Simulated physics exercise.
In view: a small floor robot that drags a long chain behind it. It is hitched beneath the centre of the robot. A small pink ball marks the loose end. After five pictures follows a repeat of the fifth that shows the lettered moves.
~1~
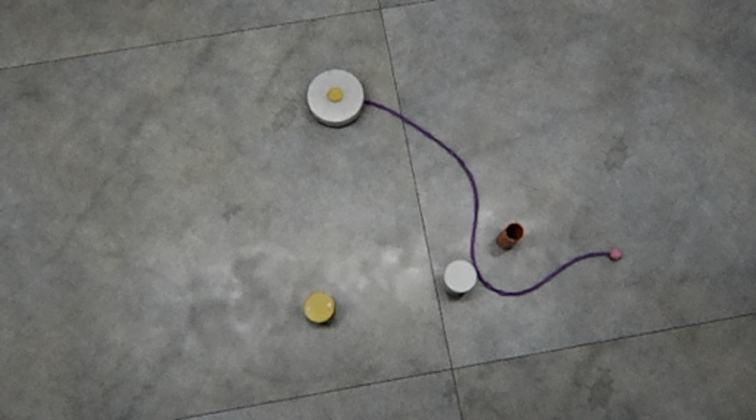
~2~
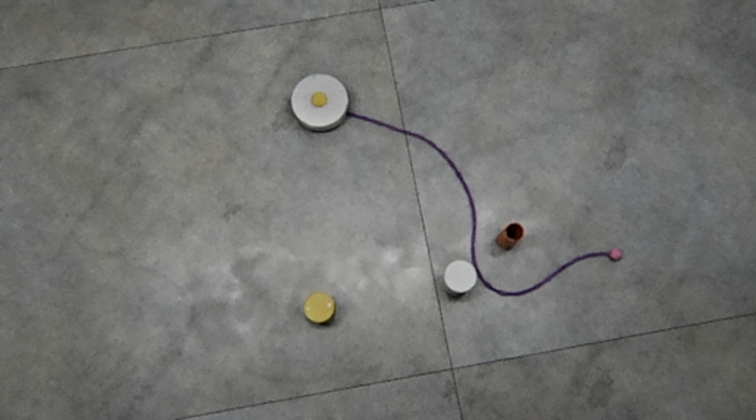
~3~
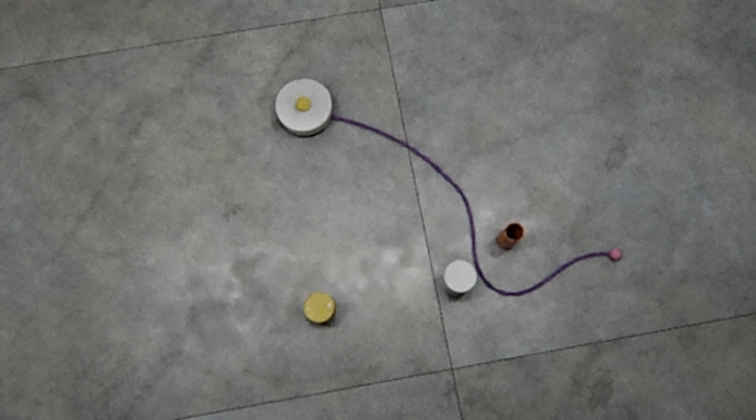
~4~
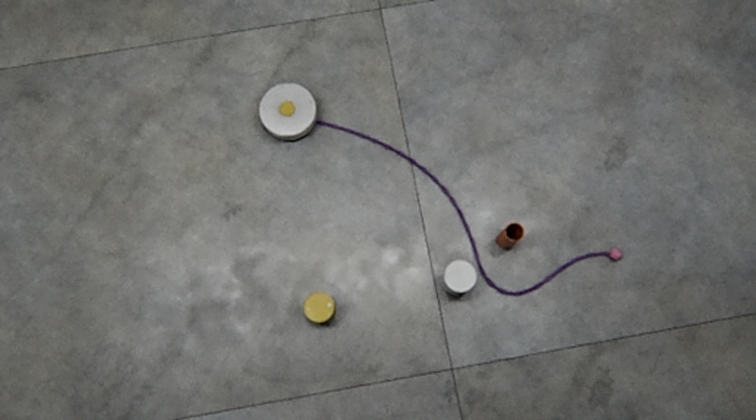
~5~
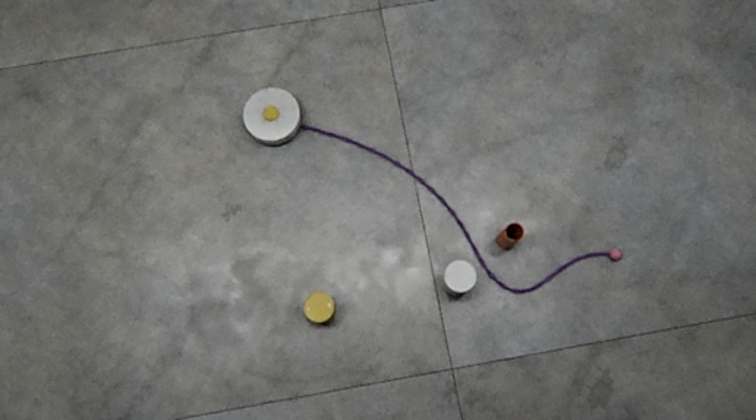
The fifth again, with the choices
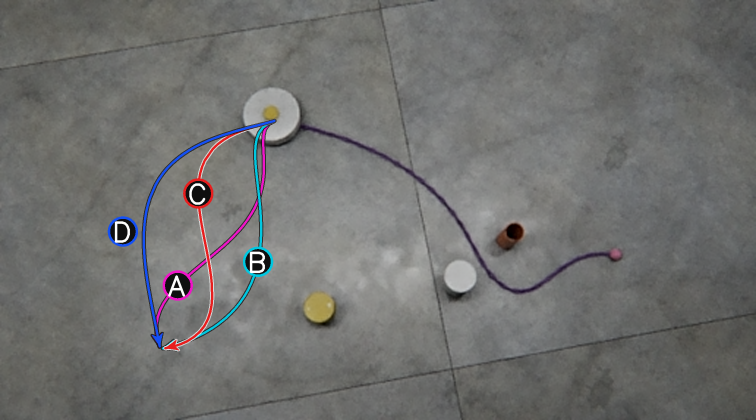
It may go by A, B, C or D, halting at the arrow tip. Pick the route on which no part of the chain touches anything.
A is the clean one.
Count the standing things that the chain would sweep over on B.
In all, two.
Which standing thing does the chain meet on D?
It meets the orange post.
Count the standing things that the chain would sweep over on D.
One.
On the marked copy, A from (275, 121) via (233, 236) to (159, 347); B from (275, 121) via (260, 248) to (163, 348); C from (275, 121) via (201, 221) to (165, 348); D from (275, 121) via (150, 198) to (160, 347).
With A. Early on, robot (252, 208), middle of the chain (448, 213), free end (616, 254).
Further on, robot (176, 283), middle of the chain (395, 248), free end (606, 254).
At the end, robot (156, 349), middle of the chain (364, 261), free end (575, 258); nothing has been touched.
As for the rest, B meets the yellow pot and white keg; C meets the orange post; D meets the orange post.
